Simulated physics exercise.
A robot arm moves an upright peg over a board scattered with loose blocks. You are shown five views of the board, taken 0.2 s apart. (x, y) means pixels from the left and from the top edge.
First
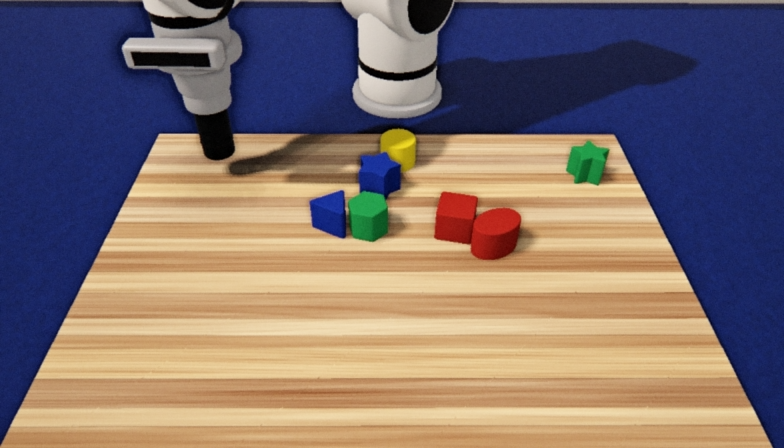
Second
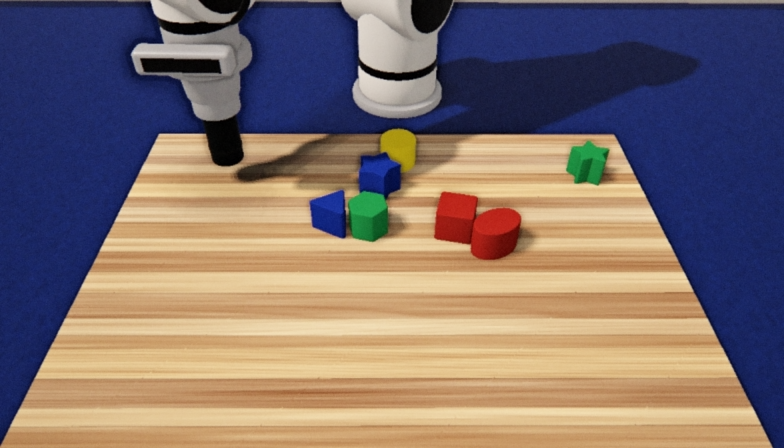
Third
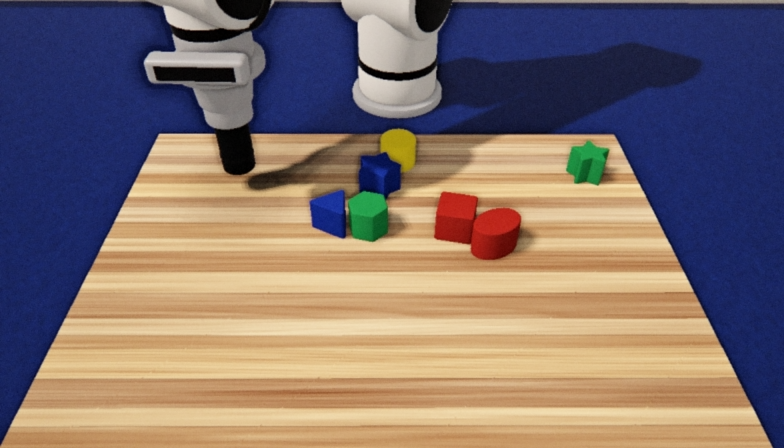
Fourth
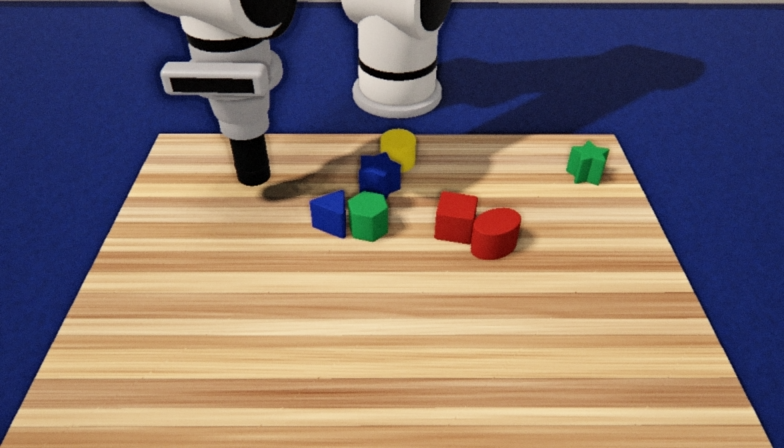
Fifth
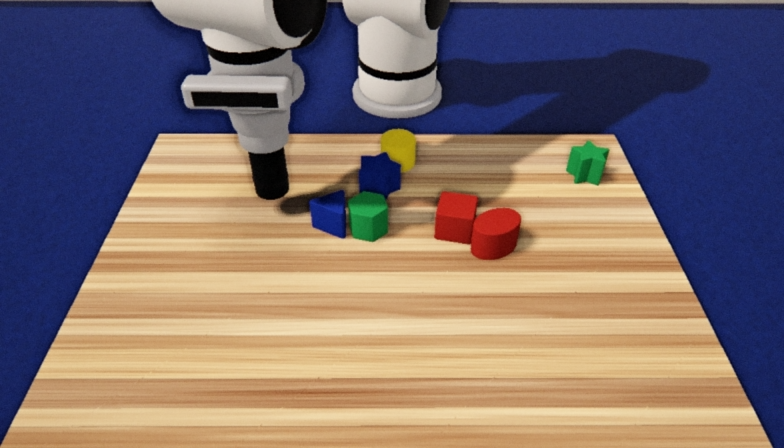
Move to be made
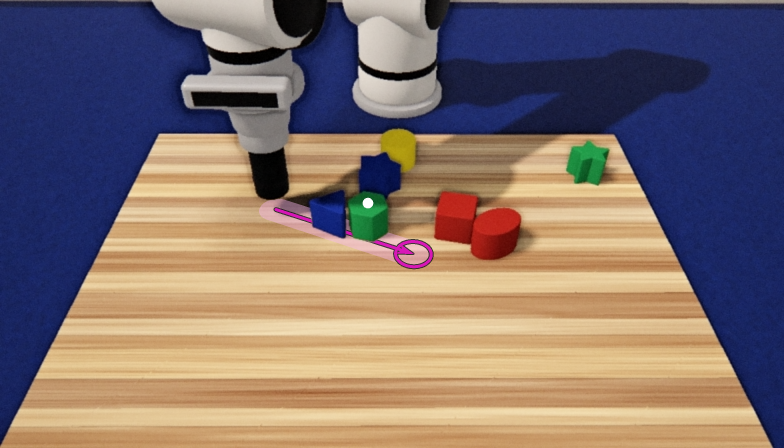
White robot arm moving a black peg right and toward the viewer over a wooden board, the colourful blocks staying still.
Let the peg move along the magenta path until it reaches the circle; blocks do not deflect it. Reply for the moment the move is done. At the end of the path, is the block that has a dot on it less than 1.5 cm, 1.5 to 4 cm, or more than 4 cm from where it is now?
Net shift: Above 4 cm.
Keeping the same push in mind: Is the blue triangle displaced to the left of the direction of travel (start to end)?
No, it doesn't check out.
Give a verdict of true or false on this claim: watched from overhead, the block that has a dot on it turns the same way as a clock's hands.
The claim does not hold.
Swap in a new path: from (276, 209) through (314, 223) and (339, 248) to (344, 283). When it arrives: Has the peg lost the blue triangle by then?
I'd say yes.
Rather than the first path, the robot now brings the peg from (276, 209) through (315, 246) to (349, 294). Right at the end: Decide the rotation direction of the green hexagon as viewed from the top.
Looking from above, the answer is counterclockwise.
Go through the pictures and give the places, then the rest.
In the first frame, peg's lower end at (220, 152); blue triangle at (332, 201); green hexagon at (368, 203); red square block at (457, 204).
In the second frame, peg at (228, 158); blocks still.
In the third frame, peg at (240, 167); blocks still.
In the fourth frame, peg at (254, 177); blocks still.
In the fifth frame, peg at (273, 191); blue triangle at (332, 201); green hexagon at (368, 203); red square block at (457, 204).
Drawn move, from (276, 209) to (413, 254); the dot is on the green hexagon.
On the path given first. One third of the way, peg at (319, 205); blue triangle at (342, 210), turned 25° anticlockwise; green hexagon at (374, 204), turned 15° anticlockwise.
Two thirds of the way, peg at (365, 219); blue triangle at (380, 231); green hexagon at (401, 204), turned 45° anticlockwise.
At the end, peg at (414, 235); blue triangle at (407, 250), turned 45° clockwise; green hexagon at (421, 202), turned 100° anticlockwise; red square block still.
